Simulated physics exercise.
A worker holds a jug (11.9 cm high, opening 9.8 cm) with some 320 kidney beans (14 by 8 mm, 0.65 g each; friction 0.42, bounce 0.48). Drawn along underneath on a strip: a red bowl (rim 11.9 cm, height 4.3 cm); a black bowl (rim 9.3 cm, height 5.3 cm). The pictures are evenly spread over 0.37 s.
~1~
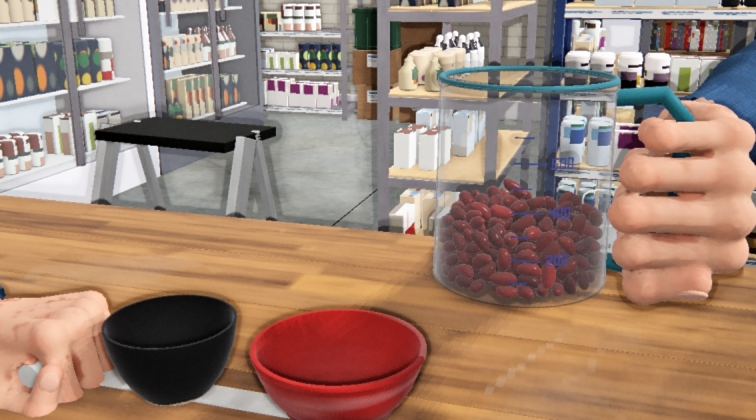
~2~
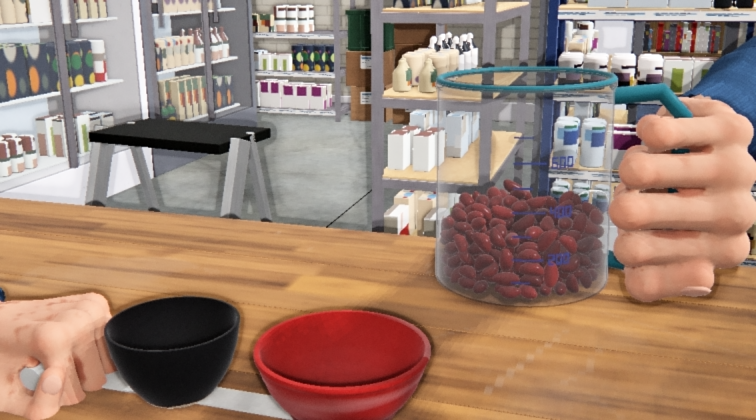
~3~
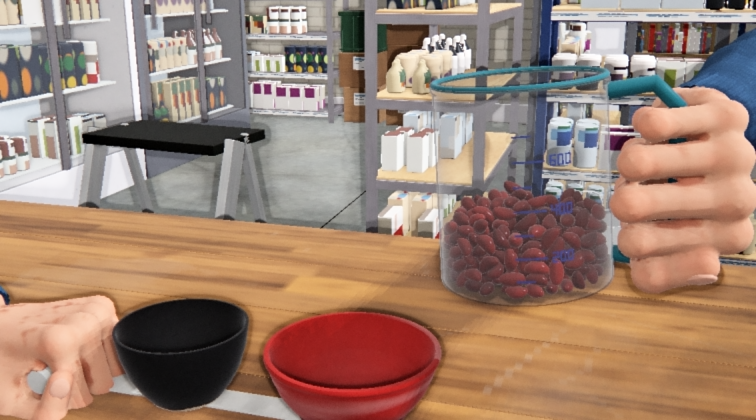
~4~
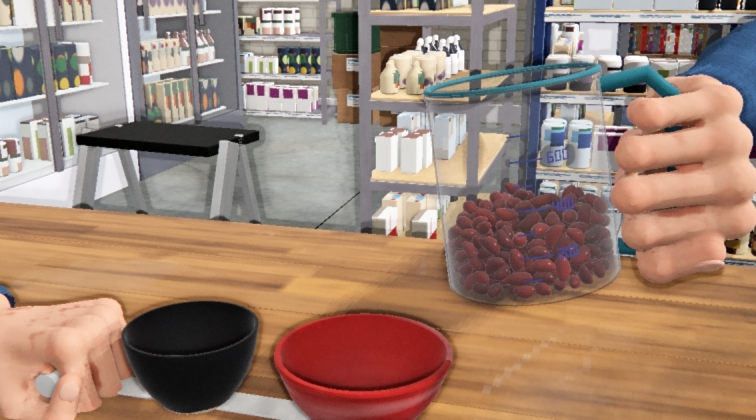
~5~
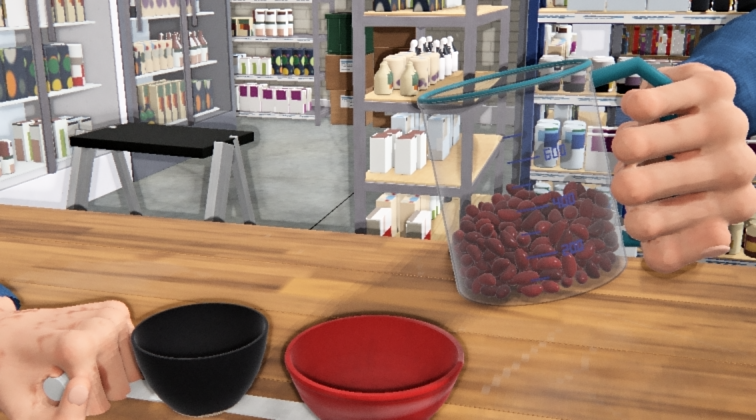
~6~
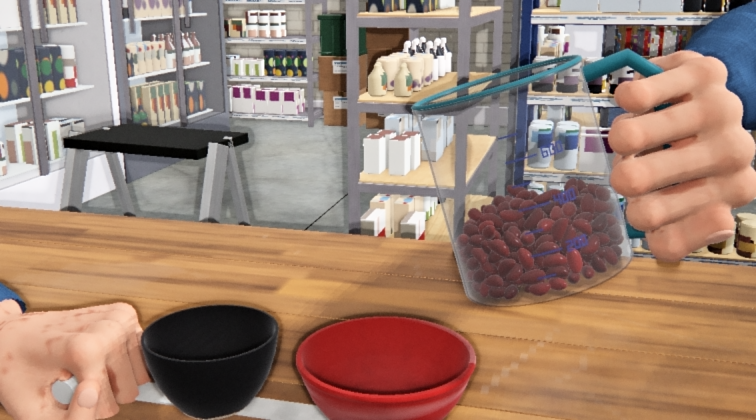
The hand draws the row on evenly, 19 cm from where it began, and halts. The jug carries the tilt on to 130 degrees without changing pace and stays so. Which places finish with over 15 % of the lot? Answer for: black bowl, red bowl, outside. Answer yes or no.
Black bowl: Yes, red bowl: No, outside: No.
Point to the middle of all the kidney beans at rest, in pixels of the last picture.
At about (418, 378).
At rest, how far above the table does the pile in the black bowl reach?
Some 7.0 cm.
Then, 0.66 s after the last picture, tilt 55 degrees; jug 100 %; middle of all pieces on or above the table near (569, 221).
Then, 1.21 s after the last picture, tilt 86 degrees; jug 100 %; middle of all pieces on or above the table near (571, 209).
Then, 1.71 s after the last picture, tilt 114 degrees; jug 95 %, black bowl 5 %; middle of all pieces on or above the table near (538, 224).
Then, 2.19 s after the last picture, tilt 130 degrees; black bowl 100 %; middle of all pieces on or above the table near (421, 375).
In the end, outside 5 %, red bowl 0 %, jug 0 %, black bowl 95 %.
